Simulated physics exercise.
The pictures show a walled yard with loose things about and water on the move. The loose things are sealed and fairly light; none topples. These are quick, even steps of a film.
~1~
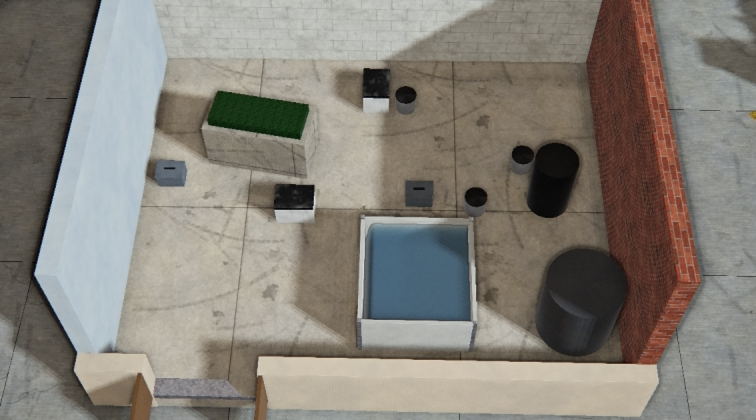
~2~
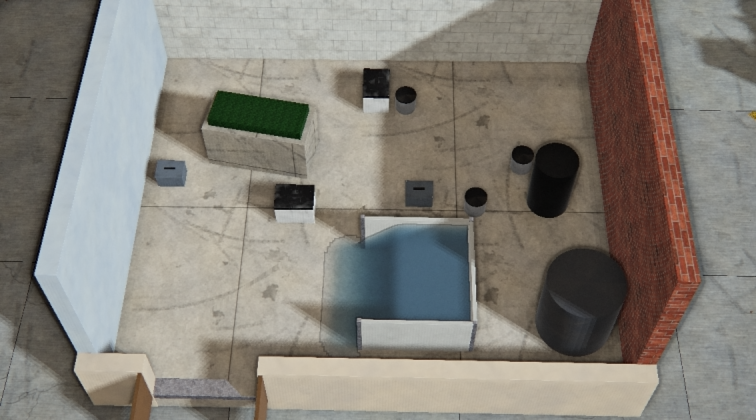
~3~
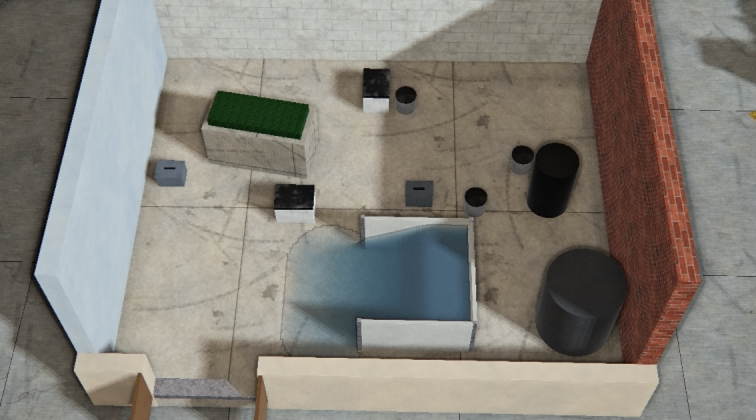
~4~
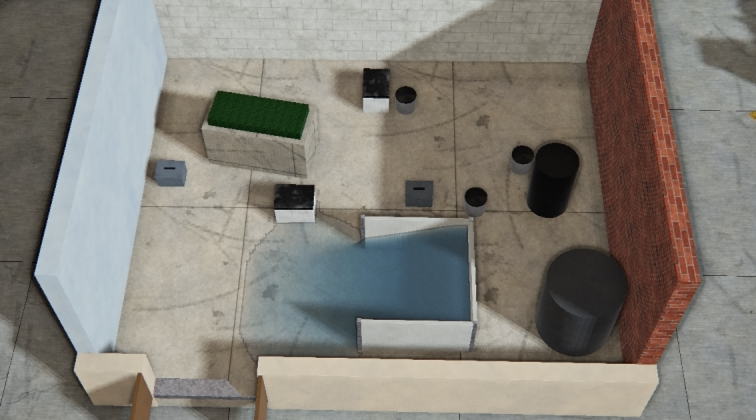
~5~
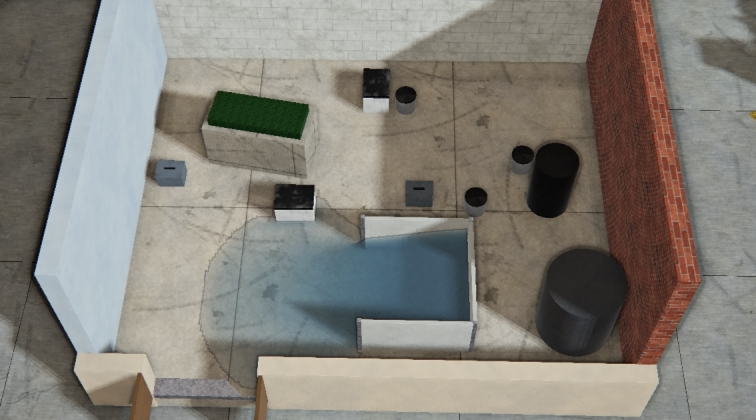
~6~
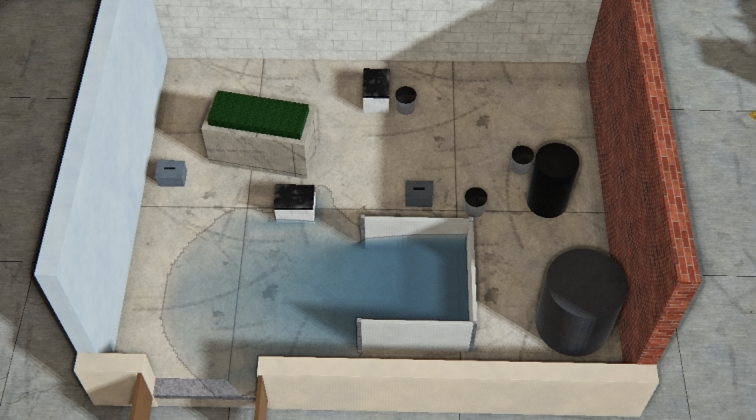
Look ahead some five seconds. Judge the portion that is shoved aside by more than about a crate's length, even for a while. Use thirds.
It is less than a third.
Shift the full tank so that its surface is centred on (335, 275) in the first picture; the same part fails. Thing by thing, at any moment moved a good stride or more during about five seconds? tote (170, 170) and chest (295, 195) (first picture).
In that order: Swept aside, no.
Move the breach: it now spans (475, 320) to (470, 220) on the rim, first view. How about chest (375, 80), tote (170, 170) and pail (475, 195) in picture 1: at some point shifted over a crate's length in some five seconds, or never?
One after the other: Not that far, short of that, pushed that far.
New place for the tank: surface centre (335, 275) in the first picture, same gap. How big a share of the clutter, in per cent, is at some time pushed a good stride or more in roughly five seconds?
Near 10 in a hundred.
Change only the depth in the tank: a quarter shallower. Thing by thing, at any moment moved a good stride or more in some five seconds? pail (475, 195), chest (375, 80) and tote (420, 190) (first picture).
In turn: Less than that, under that, under that.
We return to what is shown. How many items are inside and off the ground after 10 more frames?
I count 1.
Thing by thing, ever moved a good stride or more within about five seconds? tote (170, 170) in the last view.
For that one: Yes.
A moment on, 0 of 7 are well off their spots; 0 afloat.
Next, 1 of 7 are well off their spots; 1 afloat.
Later, 1 of 7 are well off their spots; 1 afloat.
In the end, 1 of 7 are well off their spots, and 1 have been at some point; 1 afloat.
